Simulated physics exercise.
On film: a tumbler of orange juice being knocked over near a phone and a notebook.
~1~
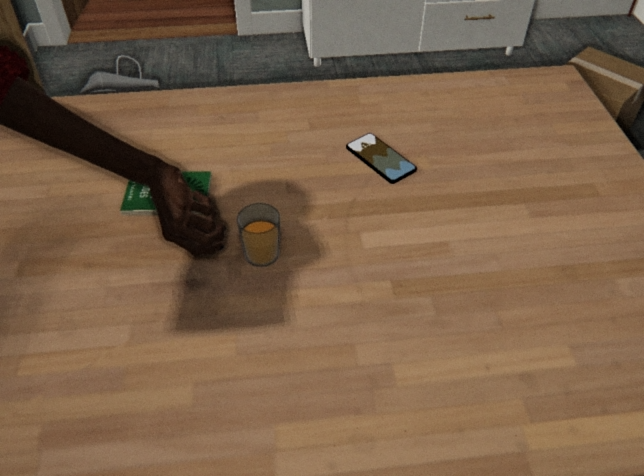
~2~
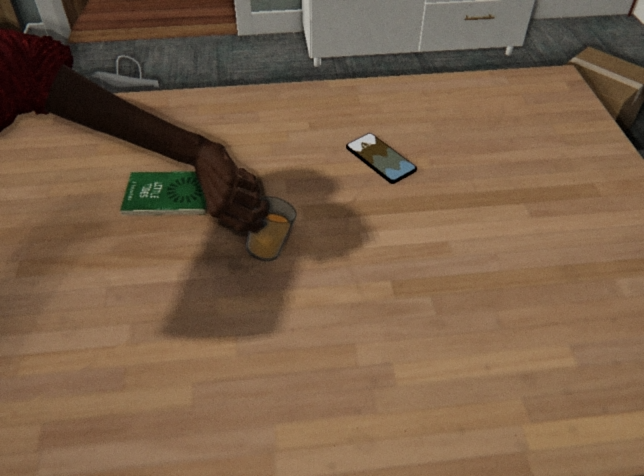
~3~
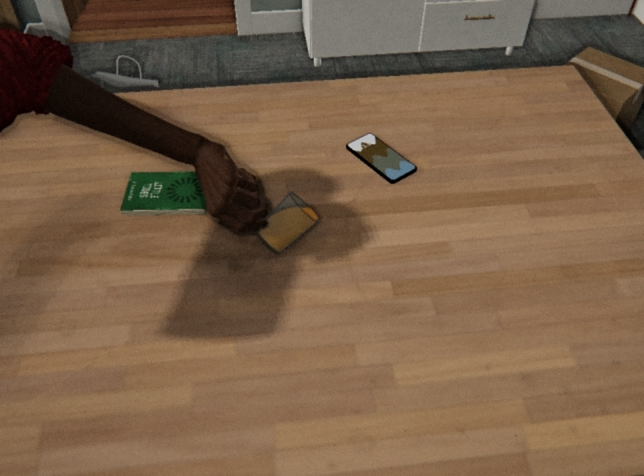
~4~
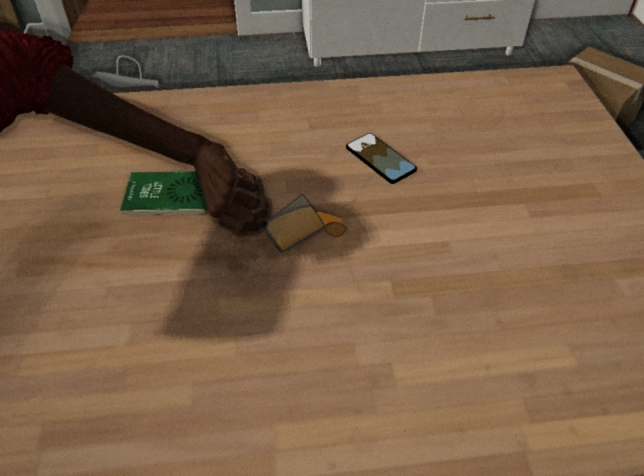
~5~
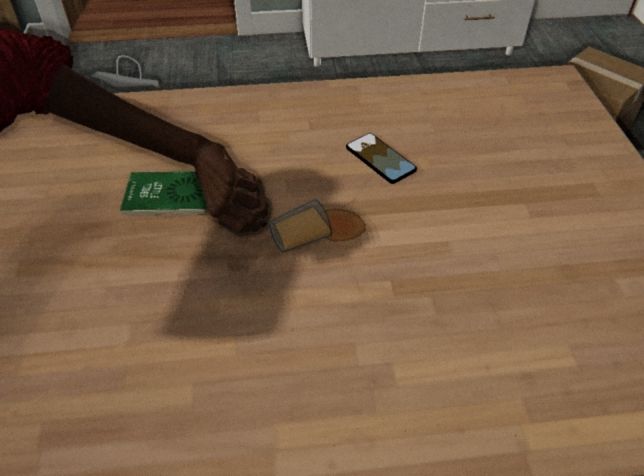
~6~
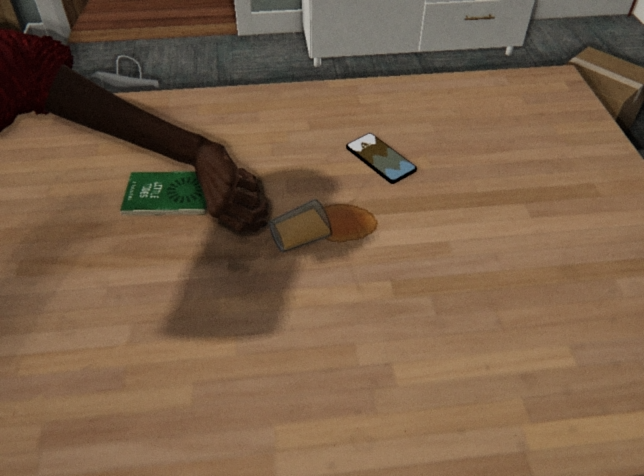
A hand knocks over a glass of orange juice, and a puddle spreads across the table.
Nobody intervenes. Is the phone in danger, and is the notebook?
As I see it, the phone is moistened; the notebook stays free of the spill.
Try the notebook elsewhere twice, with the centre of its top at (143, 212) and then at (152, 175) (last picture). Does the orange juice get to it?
For the first place it is missed by the spill; for the second it is missed by the spill.
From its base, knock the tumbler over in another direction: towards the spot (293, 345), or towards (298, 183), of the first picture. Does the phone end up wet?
So first it is missed, and after that it gets caught.
A moment on, the puddle covers about as much as a plate; the phone is reached; the notebook is untouched.
Further on, the puddle covers about as much as a tray; the phone is reached; the notebook is untouched.
When it is over, the puddle covers about as much as a tray; the phone is reached; the notebook is untouched.
